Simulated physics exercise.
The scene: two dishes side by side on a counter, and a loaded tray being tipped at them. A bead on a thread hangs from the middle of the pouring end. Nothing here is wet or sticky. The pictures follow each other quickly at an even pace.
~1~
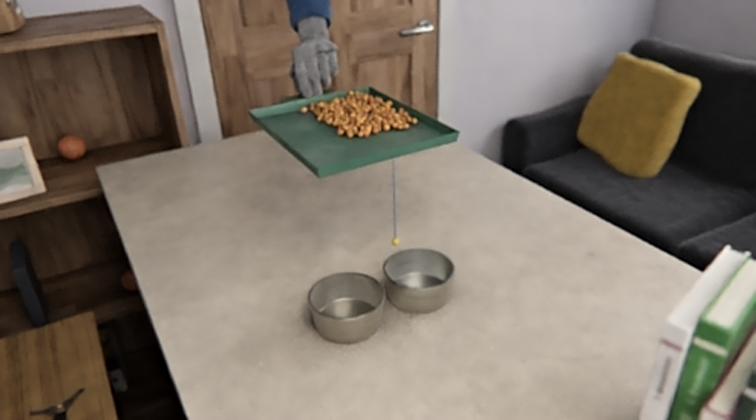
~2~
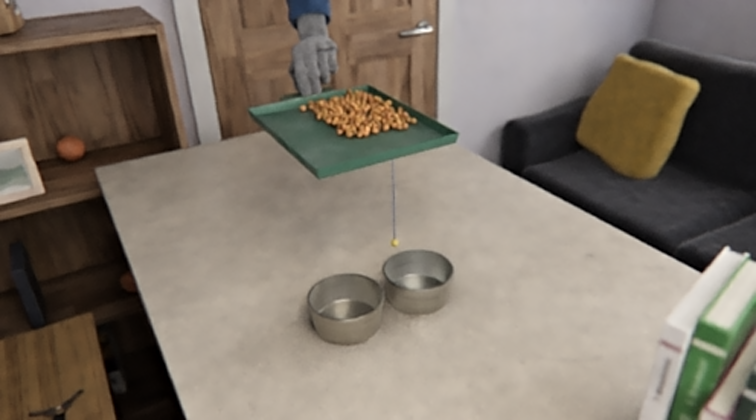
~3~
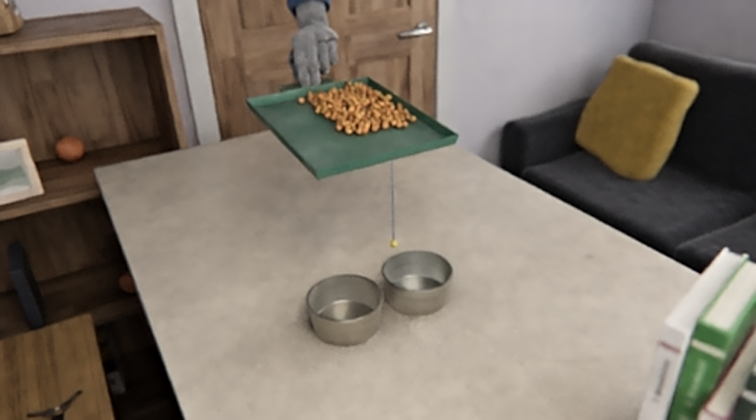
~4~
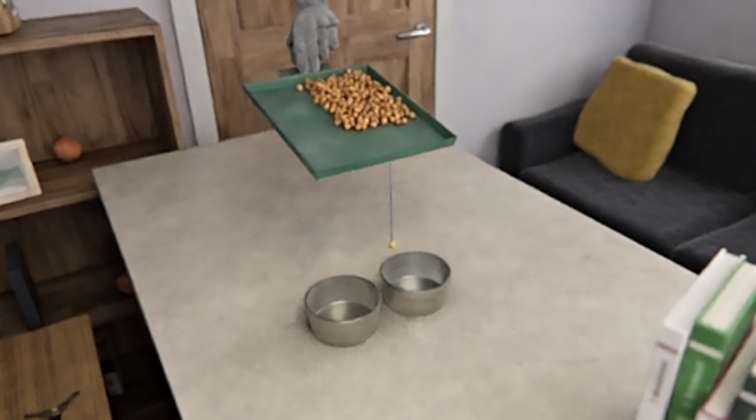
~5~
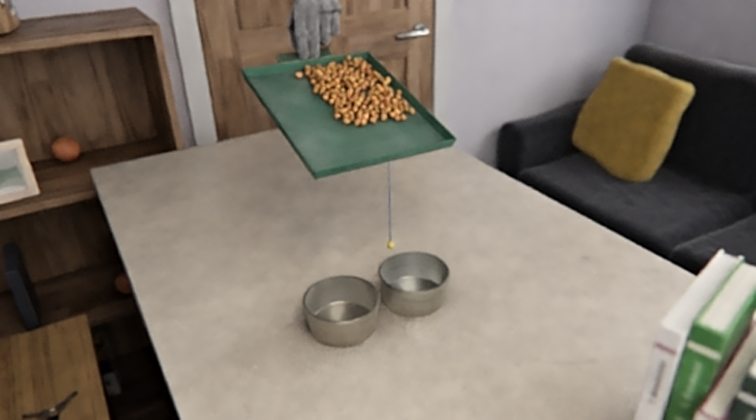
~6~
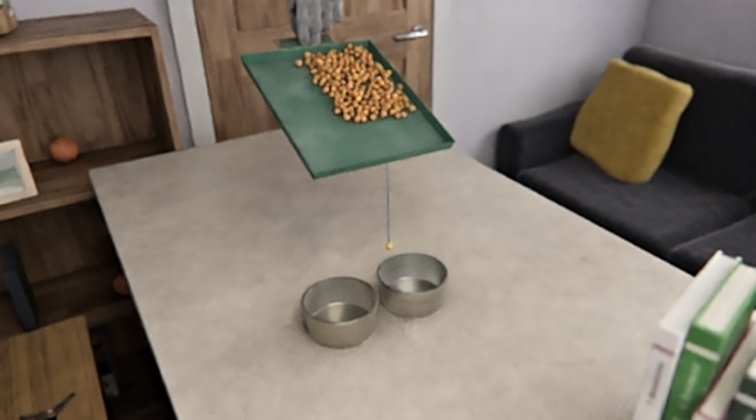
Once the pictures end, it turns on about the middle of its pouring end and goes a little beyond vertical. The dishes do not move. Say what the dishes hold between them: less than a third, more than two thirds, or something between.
In the dishes lies from one third to two thirds of it.
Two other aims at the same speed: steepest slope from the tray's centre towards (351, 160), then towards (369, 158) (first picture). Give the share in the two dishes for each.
The first gives 60 %, the second 60 %.
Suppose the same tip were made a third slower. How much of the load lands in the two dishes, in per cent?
Roughly 50 in a hundred.
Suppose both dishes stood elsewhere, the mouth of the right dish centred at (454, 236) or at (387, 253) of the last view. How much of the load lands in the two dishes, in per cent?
Near 30 % and 0 %.
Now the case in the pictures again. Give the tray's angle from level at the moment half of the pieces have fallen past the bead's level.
At some 120 degrees.
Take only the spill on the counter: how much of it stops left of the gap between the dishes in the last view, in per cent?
It comes to 0 per cent or so.
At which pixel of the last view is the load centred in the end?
Near (436, 295).
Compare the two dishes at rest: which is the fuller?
More ends in the right dish.
Soon after the last picture, tray tipped steeply; most on the tray; about a quarter in the air.
A little later, tray tipped past a quarter turn; about half on the tray; a stray few in the left dish; a small part in the right dish; about a third outside both; a small part in the air.
Later still, tray tipped past a quarter turn; a small part in the left dish; about a third in the right dish; about half outside both.
At rest, tray tipped past a quarter turn; a small part in the left dish; about a third in the right dish; about half outside both.
